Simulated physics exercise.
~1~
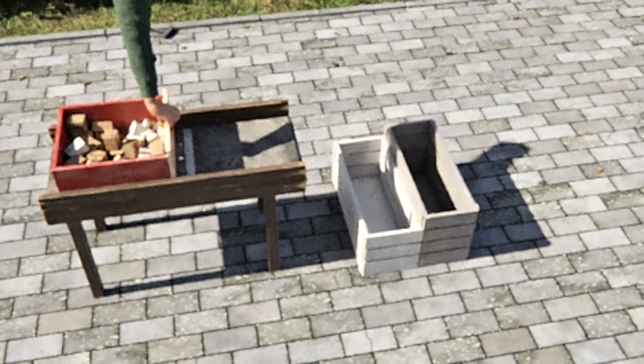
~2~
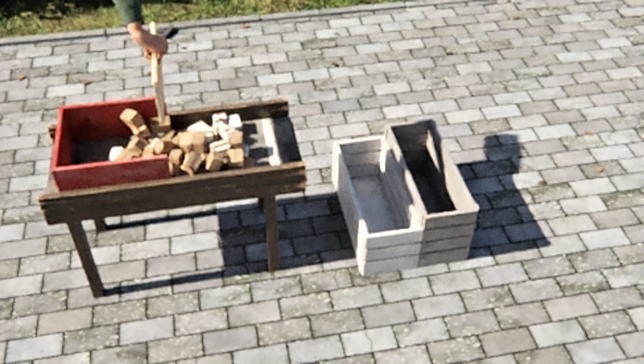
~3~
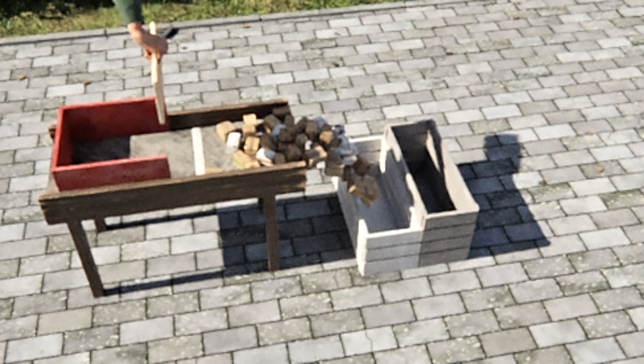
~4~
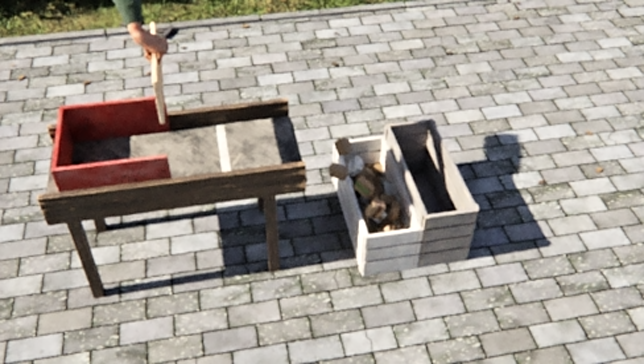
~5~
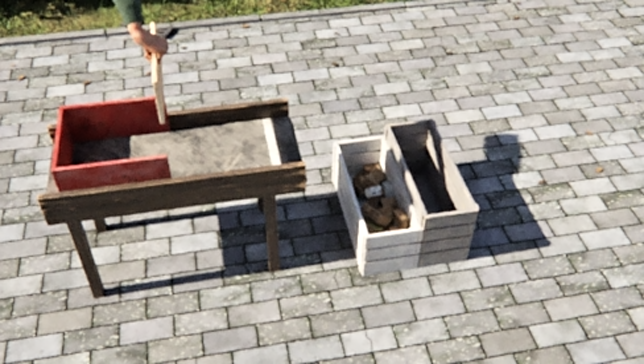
A hand reaches in from the top left over a low wooden table with a grey belt, set on sunlit block paving and seen from above. A red open-ended pen on its left end holds a heap of small tan and white blocks, while a white tote and a grey bin stand to the right. The hand raises a gate, and the belt carries the blocks rightward out of the pen. They spread into a loose cluster and tumble off the far end into the white tote. The belt is left clear, its pale stripe still moving right, and the grey bin appears empty.
